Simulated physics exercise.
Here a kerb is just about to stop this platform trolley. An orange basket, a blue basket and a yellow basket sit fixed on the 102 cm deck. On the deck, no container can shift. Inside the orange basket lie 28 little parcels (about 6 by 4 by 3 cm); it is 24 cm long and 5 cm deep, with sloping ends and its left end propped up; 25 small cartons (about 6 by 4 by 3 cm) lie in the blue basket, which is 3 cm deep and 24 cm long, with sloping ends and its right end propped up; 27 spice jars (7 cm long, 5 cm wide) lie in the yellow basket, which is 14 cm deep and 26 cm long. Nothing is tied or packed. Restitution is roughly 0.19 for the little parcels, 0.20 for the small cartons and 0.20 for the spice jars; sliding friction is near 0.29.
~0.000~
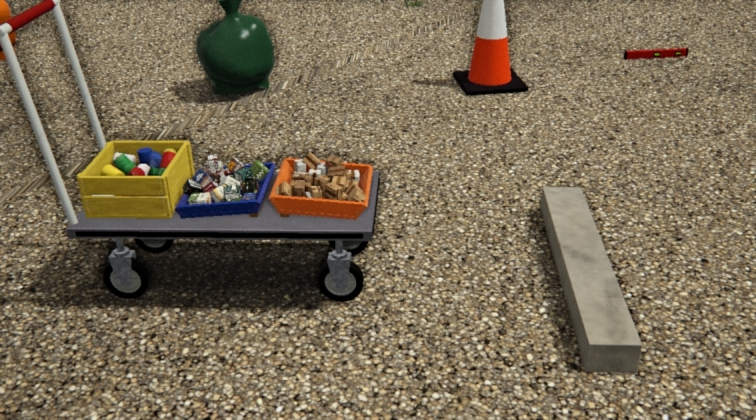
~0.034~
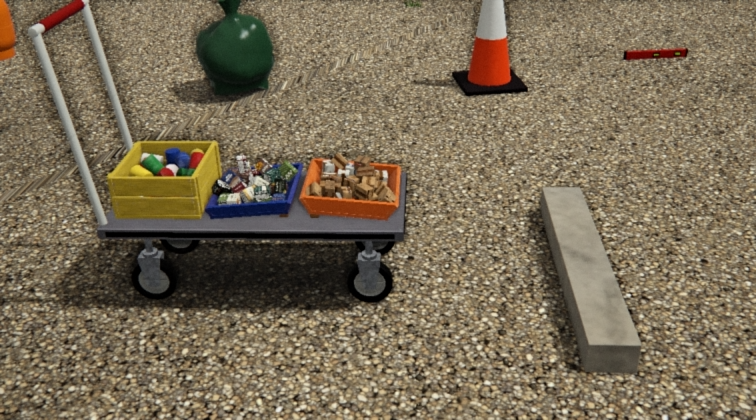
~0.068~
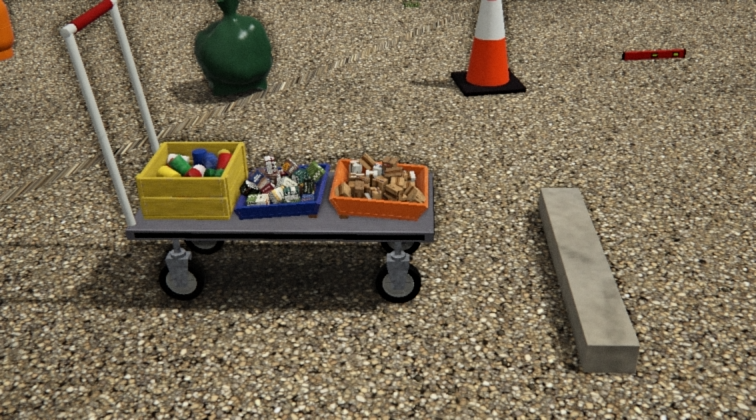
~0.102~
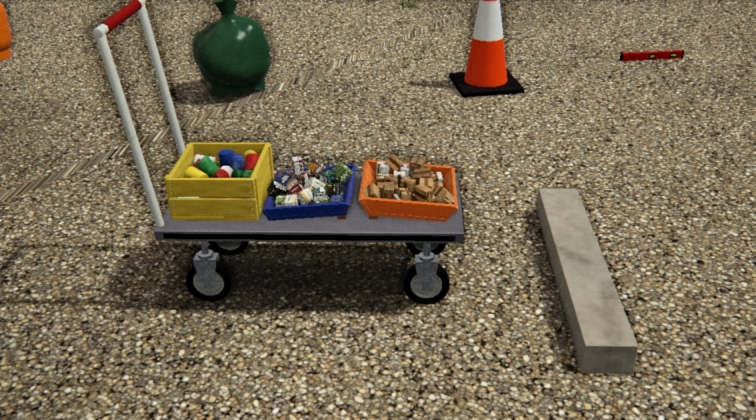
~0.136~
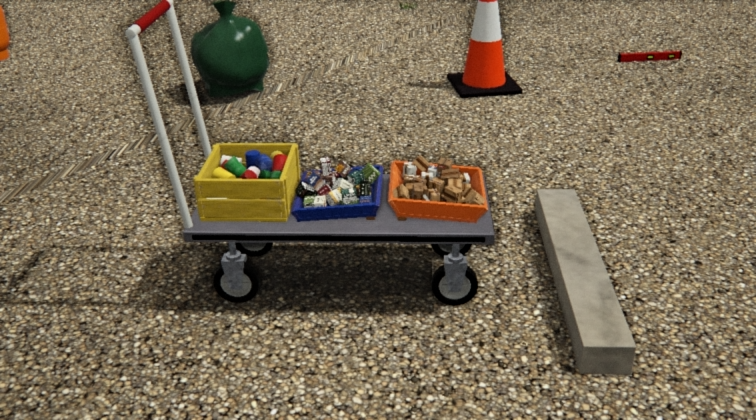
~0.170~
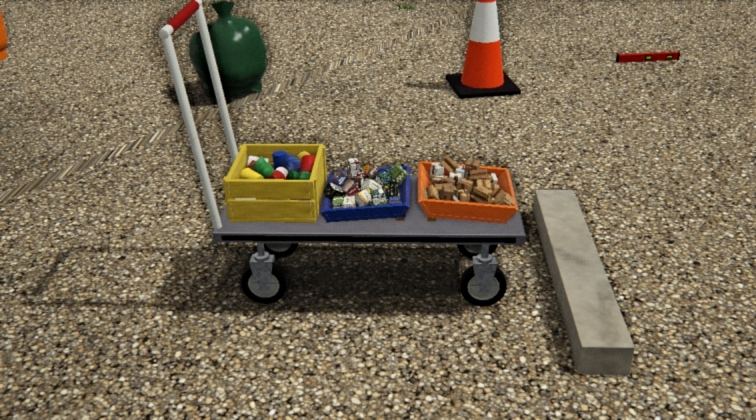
Platform trolley carrying yellow, blue and orange containers of small items rolling steadily right across gravel, nearing a pale kerb.
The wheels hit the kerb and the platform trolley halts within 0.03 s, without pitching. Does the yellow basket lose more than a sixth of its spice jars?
No, the outflow undershoots one sixth.
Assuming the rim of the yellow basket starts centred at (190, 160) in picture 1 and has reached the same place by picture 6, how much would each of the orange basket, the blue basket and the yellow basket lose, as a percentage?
Result - orange basket: 40 per cent; blue basket: 30 per cent; yellow basket: 0 per cent.
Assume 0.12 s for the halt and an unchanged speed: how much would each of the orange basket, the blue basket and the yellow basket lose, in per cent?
Orange basket 60, blue basket 50, yellow basket 0 %.
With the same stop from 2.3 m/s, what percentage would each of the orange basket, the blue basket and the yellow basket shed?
Orange basket 50 %, blue basket 40 %, yellow basket 0 %.
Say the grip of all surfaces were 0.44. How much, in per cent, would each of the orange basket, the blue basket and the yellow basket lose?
Orange basket 50, blue basket 60, yellow basket 0 per cent.
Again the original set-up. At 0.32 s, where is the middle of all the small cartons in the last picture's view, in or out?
Centre approx. at (447, 177).
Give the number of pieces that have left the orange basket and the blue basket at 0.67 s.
Estimate at that time - orange basket 16, blue basket 12, give or take.
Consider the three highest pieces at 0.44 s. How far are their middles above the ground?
About 62 cm up.
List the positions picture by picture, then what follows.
In the first frame (places track the rim corner closest to us here; the camera pans a little), yellow basket (160, 177); orange basket (364, 204); 70 cm to go; all still inside.
The second frame shows yellow basket (191, 178); orange basket (395, 204); 60 cm to go.
The third frame shows yellow basket (220, 178); orange basket (425, 205); 49 cm to go.
The fourth frame shows yellow basket (250, 179); orange basket (455, 206); 39 cm to go.
The fifth frame shows yellow basket (279, 180); orange basket (485, 207); 29 cm to go.
The sixth frame shows yellow basket (309, 181); orange basket (515, 207); 18 cm to go; all still inside.
After 0.22 s, impact.
After 0.32 s, the orange basket is down by 6 of 28, the blue basket is down by 7 of 25 and the yellow basket has all 27.
After 0.44 s, the orange basket is down by 15 of 28, the blue basket is down by 13 of 25 and the yellow basket has all 27.
After 0.67 s, the orange basket is down by 17 of 28, the blue basket is down by 13 of 25 and the yellow basket is down by 2 of 27.
When it is over (at 1.17 s), the orange basket is down by 17 of 28, the blue basket is down by 13 of 25 and the yellow basket is down by 2 of 27. Asked share, 2 of 27, 7 per cent.
